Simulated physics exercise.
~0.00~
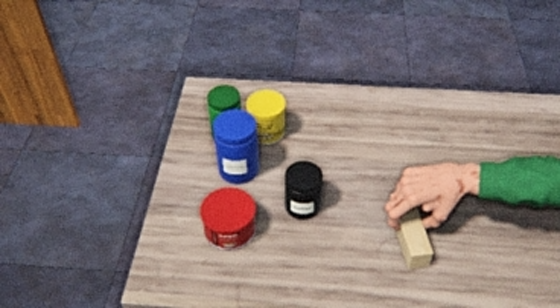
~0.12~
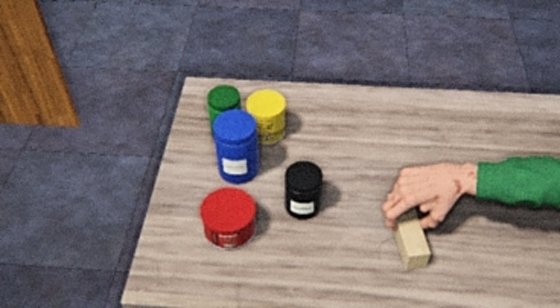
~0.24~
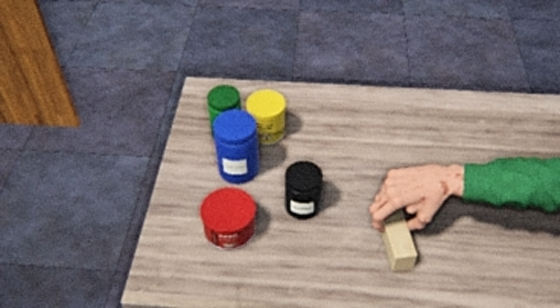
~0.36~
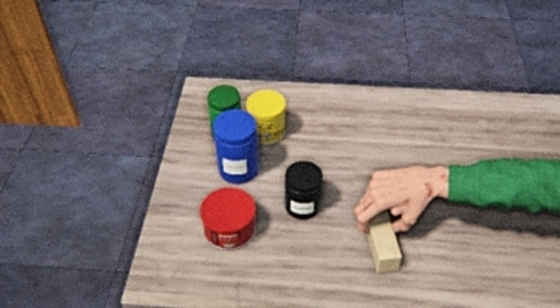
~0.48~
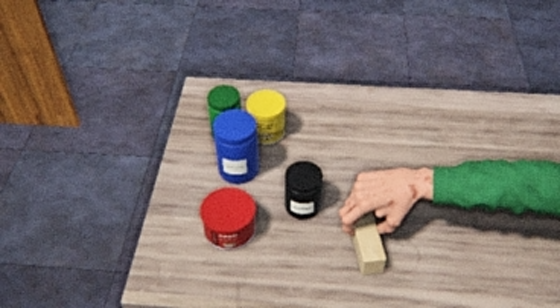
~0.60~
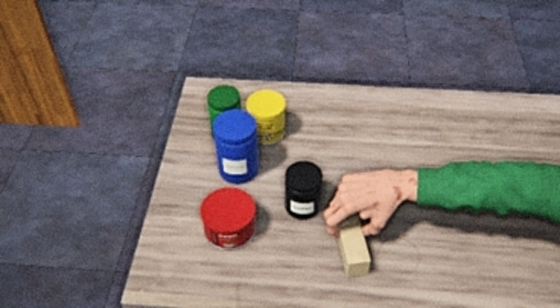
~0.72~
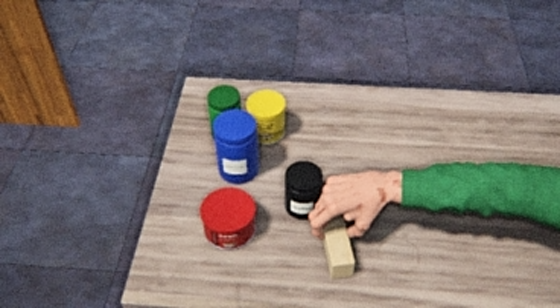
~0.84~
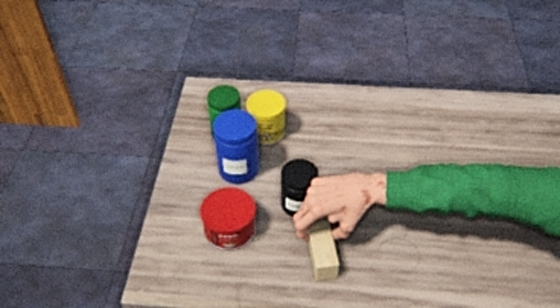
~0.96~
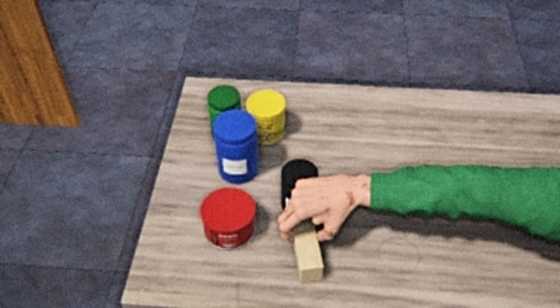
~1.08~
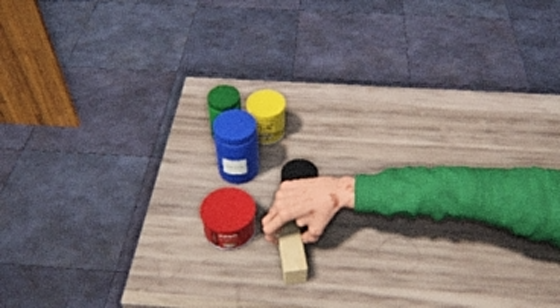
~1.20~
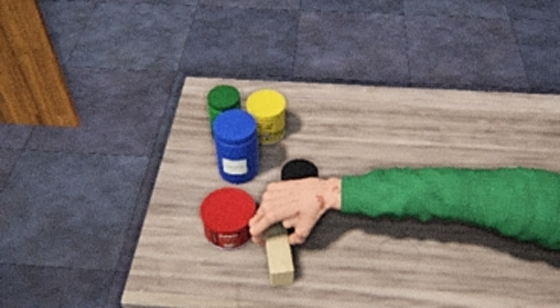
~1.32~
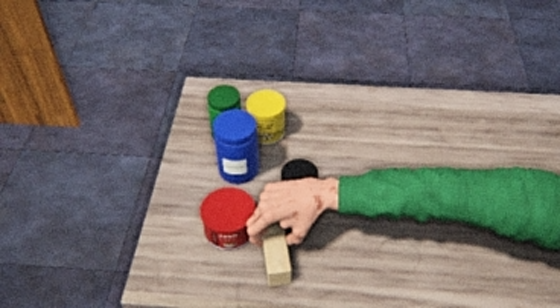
On a table, a hand slides a wooden block left past five still containers.
